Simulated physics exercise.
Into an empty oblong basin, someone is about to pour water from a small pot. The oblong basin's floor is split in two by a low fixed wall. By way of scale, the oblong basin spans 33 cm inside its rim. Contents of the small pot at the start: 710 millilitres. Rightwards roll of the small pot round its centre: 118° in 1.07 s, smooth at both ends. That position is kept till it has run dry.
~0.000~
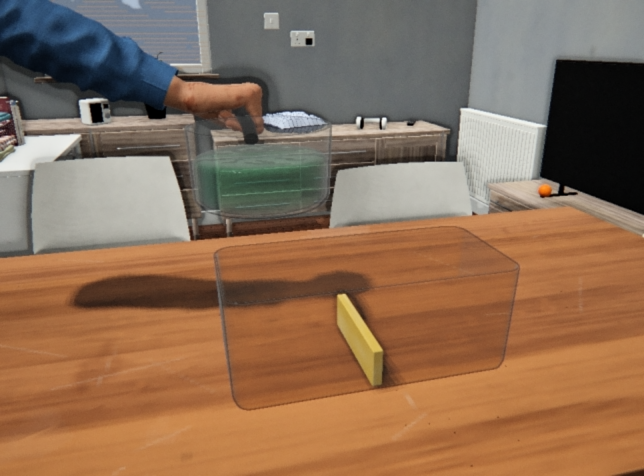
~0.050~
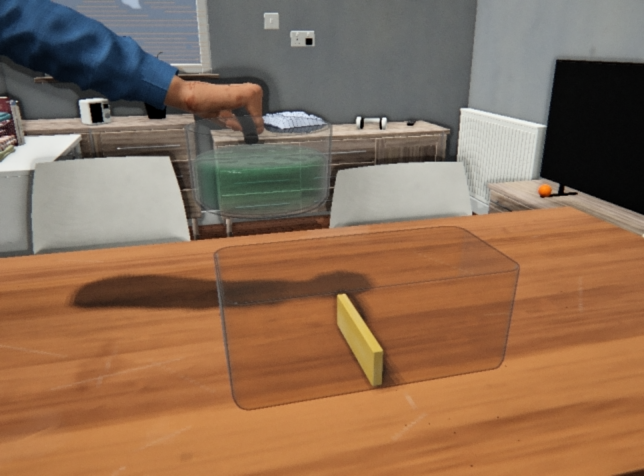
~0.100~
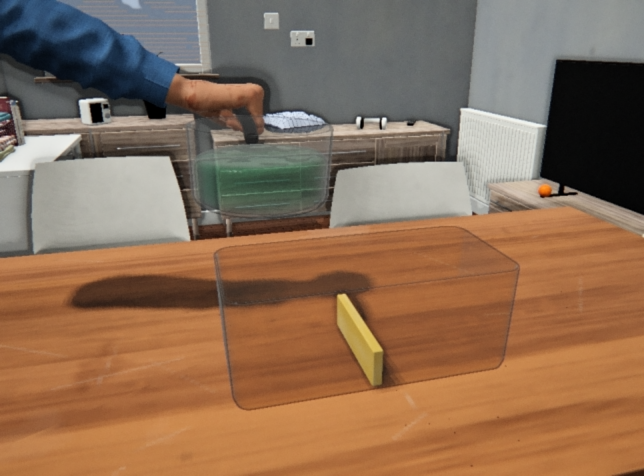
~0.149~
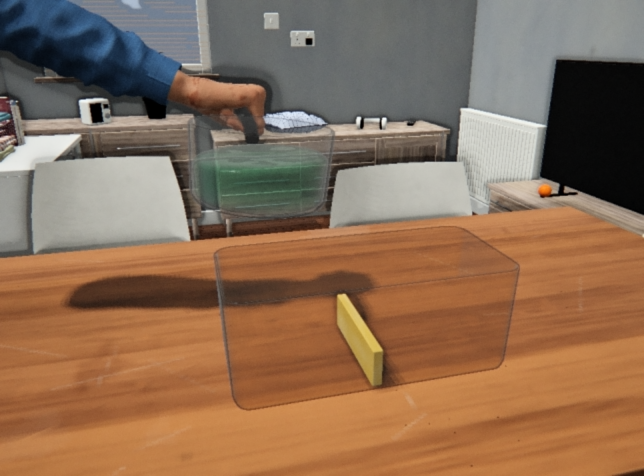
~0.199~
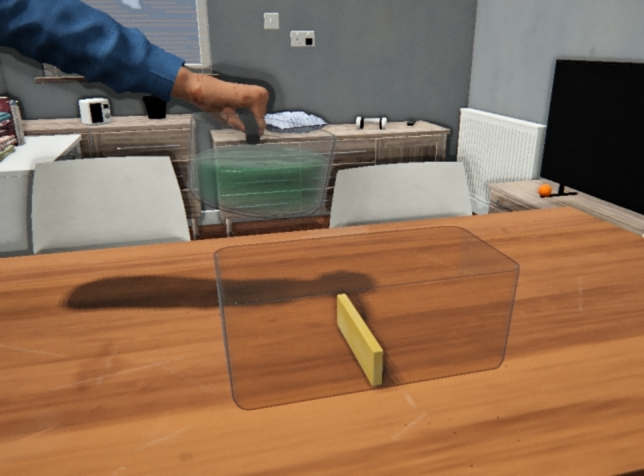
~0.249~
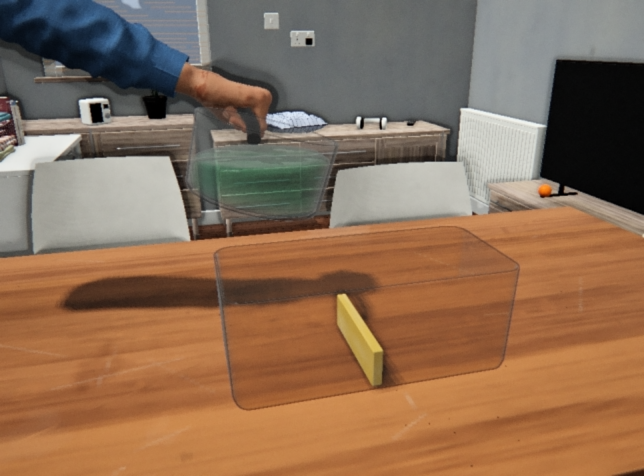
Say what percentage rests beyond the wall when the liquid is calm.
Roughly 59 per cent rests beyond the wall.
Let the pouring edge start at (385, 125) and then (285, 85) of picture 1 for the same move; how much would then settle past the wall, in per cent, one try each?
Some 95 and 20 per cent, in that order.
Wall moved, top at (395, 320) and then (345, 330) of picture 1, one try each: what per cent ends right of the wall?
The first try gives 10 percent and the second 70 percent.
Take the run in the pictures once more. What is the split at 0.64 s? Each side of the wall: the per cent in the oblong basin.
Left roughly 2, right roughly 12.
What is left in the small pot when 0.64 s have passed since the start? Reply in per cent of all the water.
I'd estimate some 54 % remains.
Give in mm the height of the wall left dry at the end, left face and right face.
Left side: Around 34 mm. Right side: Around 28 mm.
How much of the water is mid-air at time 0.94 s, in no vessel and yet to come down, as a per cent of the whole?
7 per cent, roughly.
Then, 0.64 s in, the tilt is 78° and 55 per cent is still to pour, 2 is left of the wall and 11 right of it.
Then, 0.94 s in, the tilt is 113° and 6 per cent is still to pour, 28 is left of the wall and 58 right of it.
Then, 1.24 s in, the tilt is 118° and 0 per cent is still to pour, 41 is left of the wall and 58 right of it.
Then, 1.57 s in, the tilt is 118° and 0 per cent is still to pour, 41 is left of the wall and 59 right of it.
Finally, 41 per cent lies left of the wall, 59 right of it and 0 outside.
